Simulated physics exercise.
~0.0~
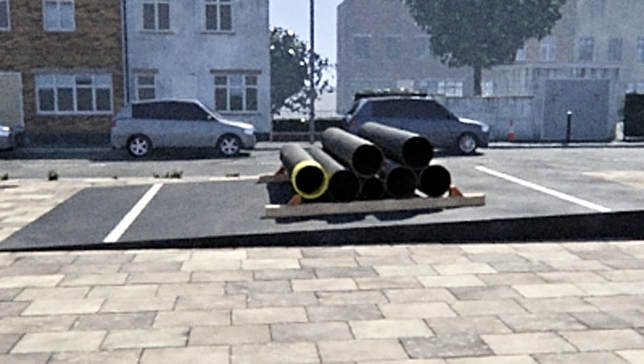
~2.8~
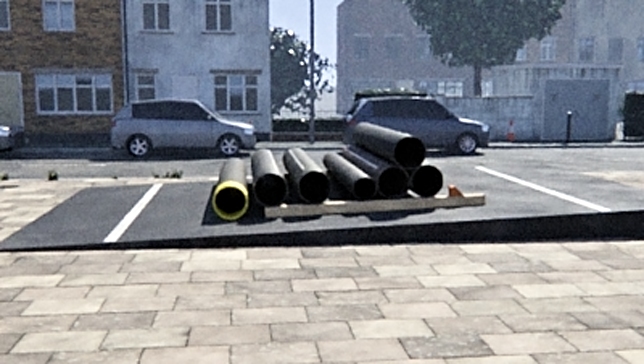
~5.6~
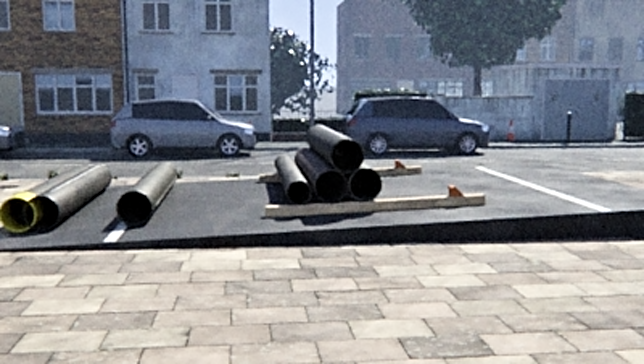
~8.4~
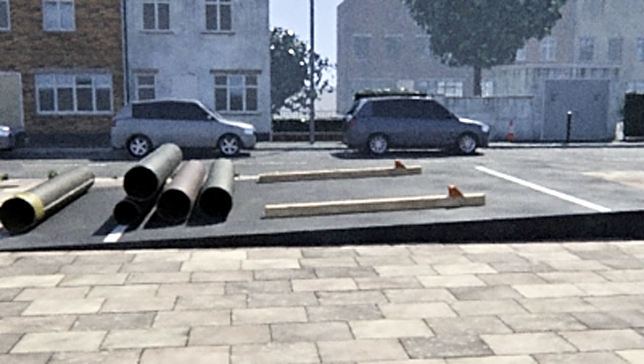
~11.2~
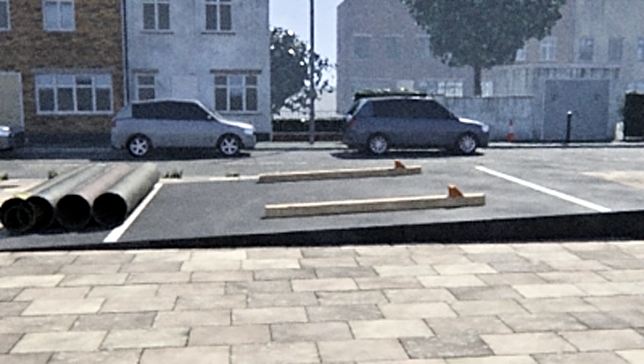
The yellow-marked pipe rolled left off the wooden beams and crossed the white line, while the dark pipes stacked with it tumbled down and followed, until the beams lay bare and several pipes rested together beyond the line at the left.
